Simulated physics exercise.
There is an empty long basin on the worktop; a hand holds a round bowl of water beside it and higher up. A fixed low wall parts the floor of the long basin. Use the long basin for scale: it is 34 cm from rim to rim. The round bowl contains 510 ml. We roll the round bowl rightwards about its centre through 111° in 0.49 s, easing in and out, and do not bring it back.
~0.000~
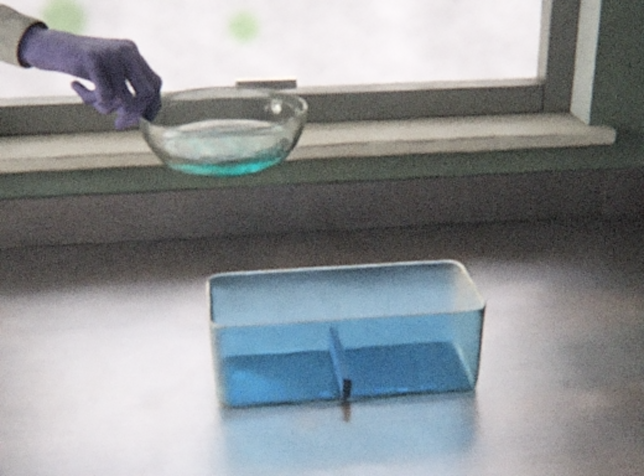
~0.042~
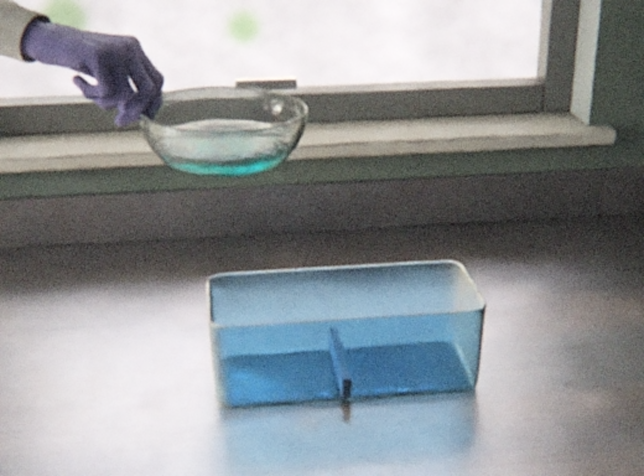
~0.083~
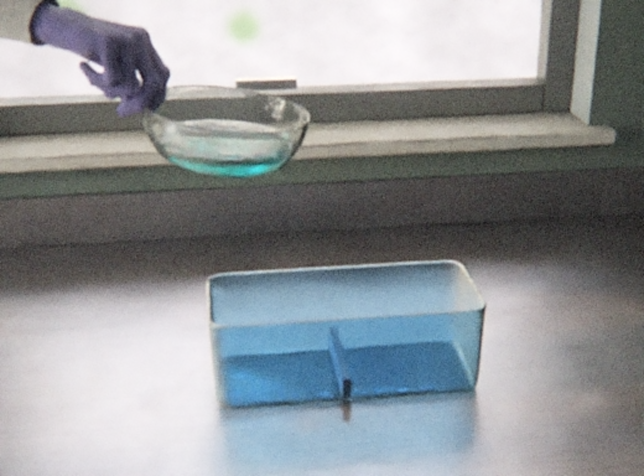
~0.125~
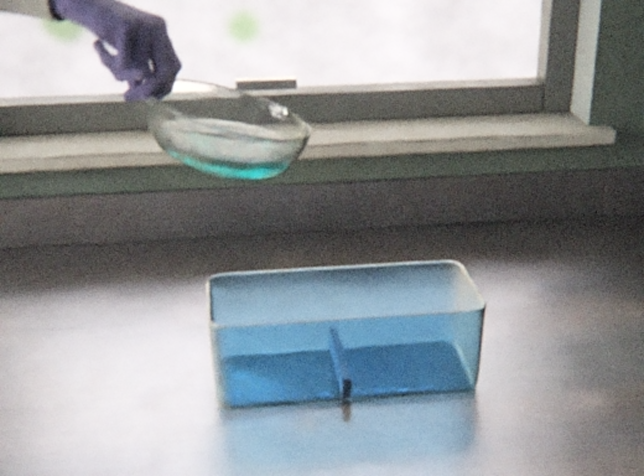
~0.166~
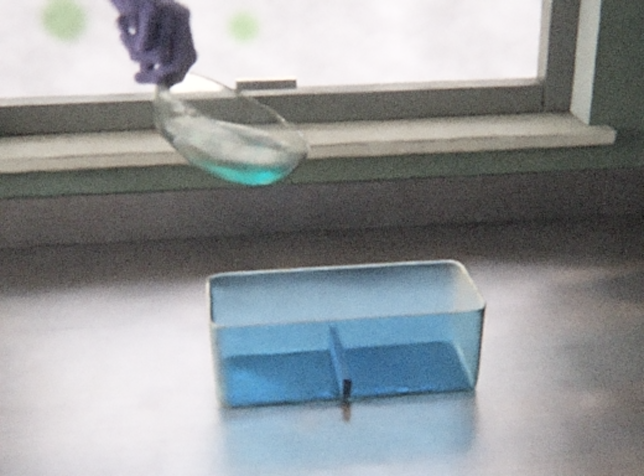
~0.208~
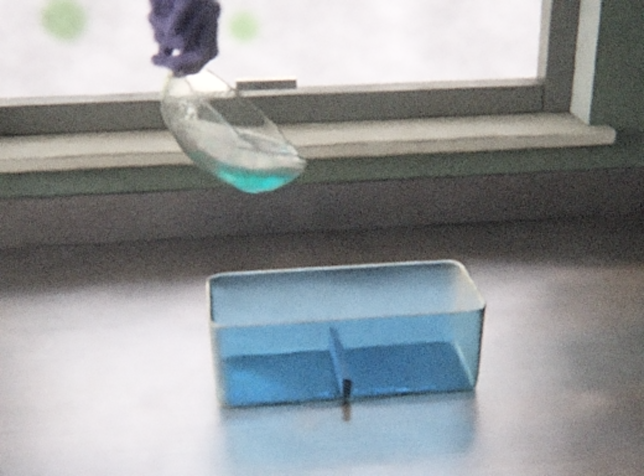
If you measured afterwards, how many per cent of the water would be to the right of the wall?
About 48 out of 100.
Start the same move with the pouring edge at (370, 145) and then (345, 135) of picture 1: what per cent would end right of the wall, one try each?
70 per cent first, 65 per cent second.
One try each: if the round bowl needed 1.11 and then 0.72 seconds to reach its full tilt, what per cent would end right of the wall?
50 and 55 %.
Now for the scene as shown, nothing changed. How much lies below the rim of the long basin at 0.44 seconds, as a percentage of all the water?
Some 32 per cent.
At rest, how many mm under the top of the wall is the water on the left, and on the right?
About 20 mm left, about 20 mm right.
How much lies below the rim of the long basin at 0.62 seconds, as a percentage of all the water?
I reckon close to 96 per cent.
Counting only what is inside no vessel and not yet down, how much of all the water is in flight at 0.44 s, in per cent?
It comes to about 66 percent.
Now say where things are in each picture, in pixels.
Tilt 0°; pouring edge (305, 106); surface from (152, 142) to (294, 135); the long basin's rim runs from (209, 301) to (473, 285); the wall's top is at (339, 352), in the first picture.
Tilt 2°; pouring edge (306, 109); surface from (152, 140) to (294, 136), in the second picture.
Tilt 8°; pouring edge (308, 117); surface from (154, 136) to (295, 140), in the third picture.
Tilt 17°; pouring edge (309, 130); surface from (156, 131) to (291, 145), in the fourth picture.
Tilt 29°; pouring edge (308, 147); surface from (161, 125) to (282, 149), in the fifth picture.
Tilt 42°; pouring edge (302, 165); surface from (171, 123) to (295, 155), in the sixth picture.
After 0.44 s the tilt is 108° and 0 per cent is still to pour, 11 is left of the wall and 22 right of it.
After 0.62 s the tilt is 111° and 0 per cent is still to pour, 41 is left of the wall and 54 right of it.
After 0.79 s the tilt is 111° and 0 per cent is still to pour, 42 is left of the wall and 48 right of it.
After 0.99 s the tilt is 111° and 0 per cent is still to pour, 45 is left of the wall and 48 right of it.
In the end 45 per cent lies left of the wall, 48 right of it and 6 outside.
